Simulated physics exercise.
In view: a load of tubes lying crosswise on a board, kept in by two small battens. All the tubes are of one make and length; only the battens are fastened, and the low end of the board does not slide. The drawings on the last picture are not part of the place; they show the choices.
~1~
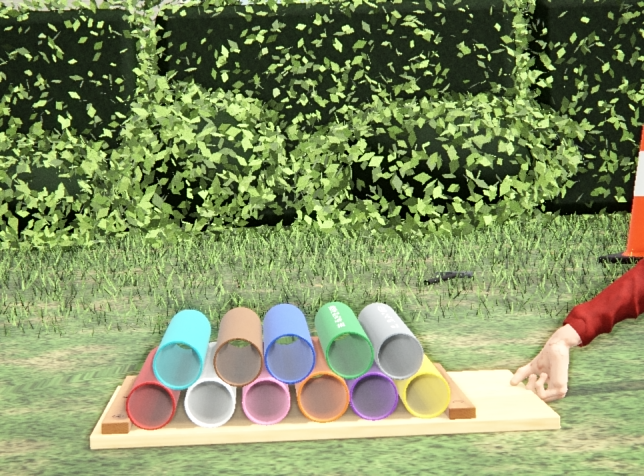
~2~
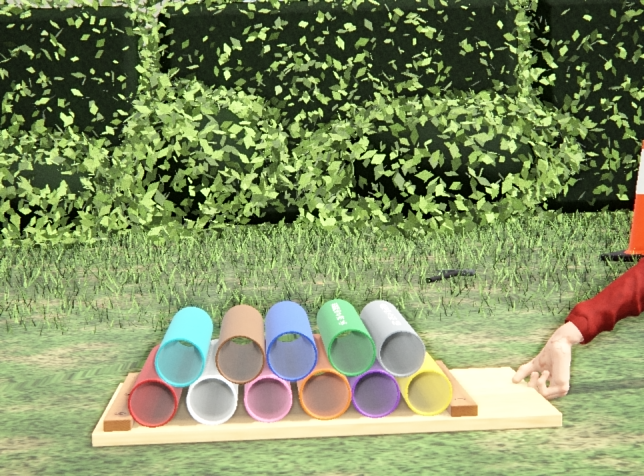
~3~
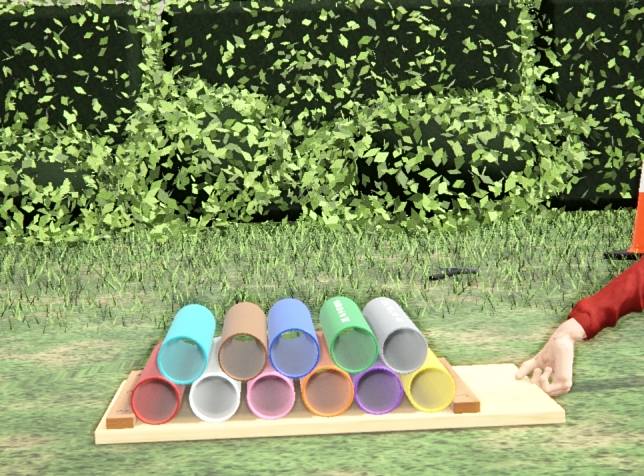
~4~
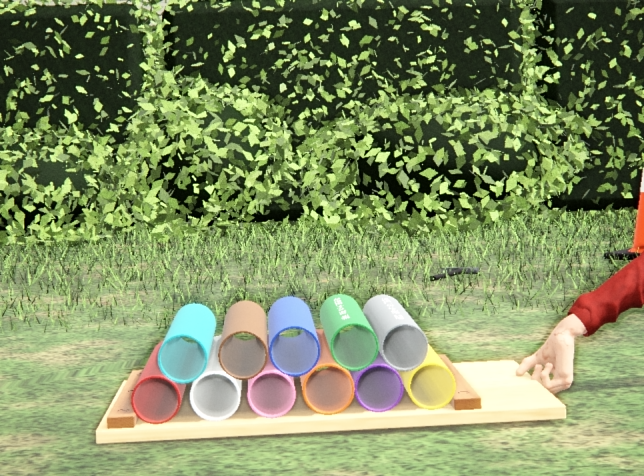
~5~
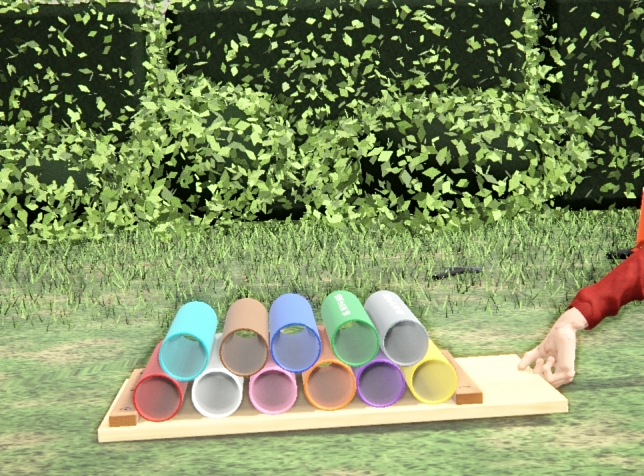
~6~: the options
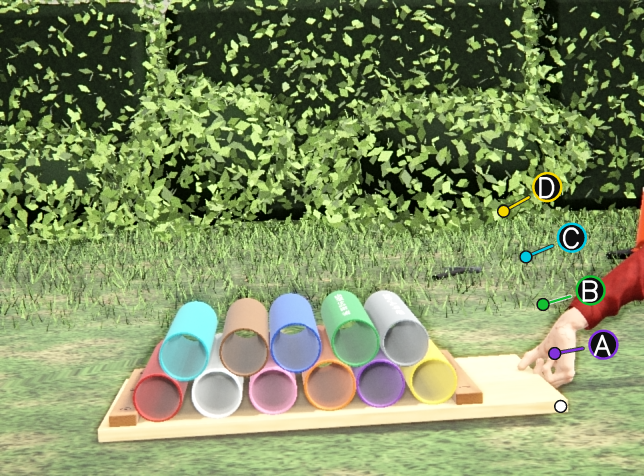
Colorful tubes sit stacked on a wooden board, barely shifting, while a hand holds its right end.
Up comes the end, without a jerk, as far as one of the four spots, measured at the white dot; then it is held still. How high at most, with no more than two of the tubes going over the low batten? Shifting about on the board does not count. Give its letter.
It can be raised to C.
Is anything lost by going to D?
Yes.
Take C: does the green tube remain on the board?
The green tube: Yes.
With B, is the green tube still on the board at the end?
Yes.
On the copy, A at (555, 354); B at (543, 305); C at (526, 257); D at (504, 211); the white dot at (560, 406).
On C. First, board at 14°.
Then, board at 21°.
Finally, board at 21°, none over the low batten.
By contrast, A none over the low batten; B none over the low batten; D three over the low batten (blue, turquoise, brown).
